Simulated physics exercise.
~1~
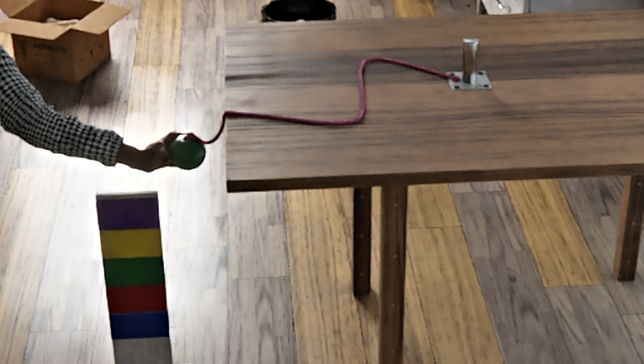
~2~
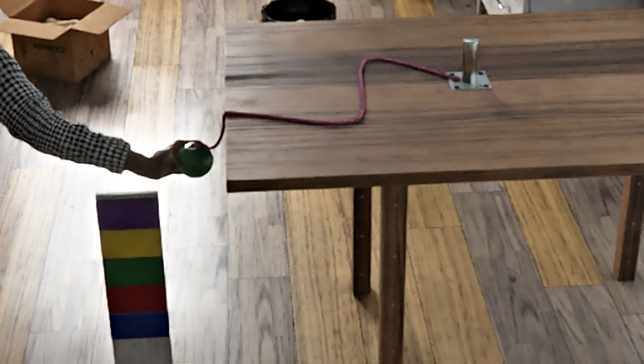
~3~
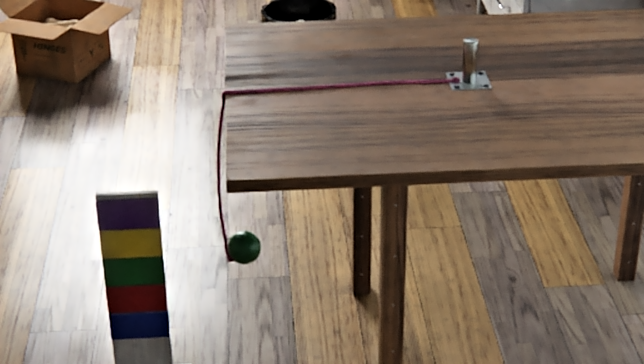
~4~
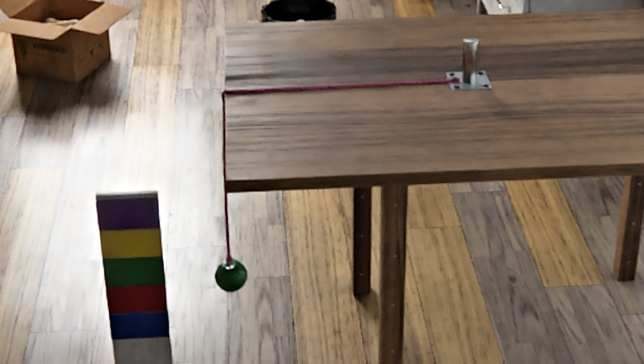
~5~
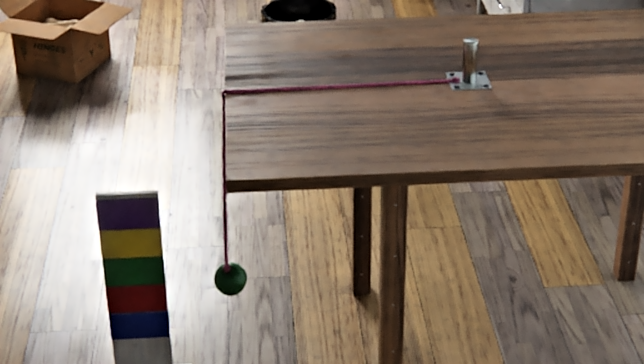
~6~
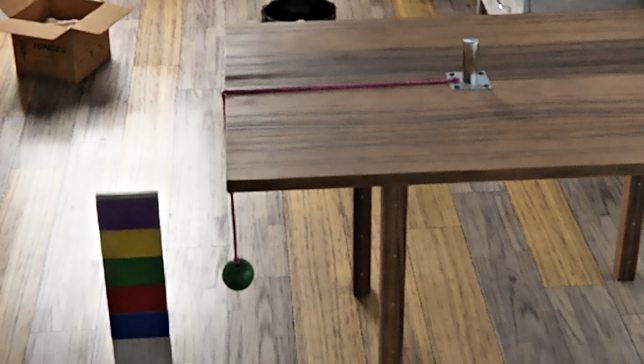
At a wooden table, a hand releases a tied green ball, which drops and dangles.
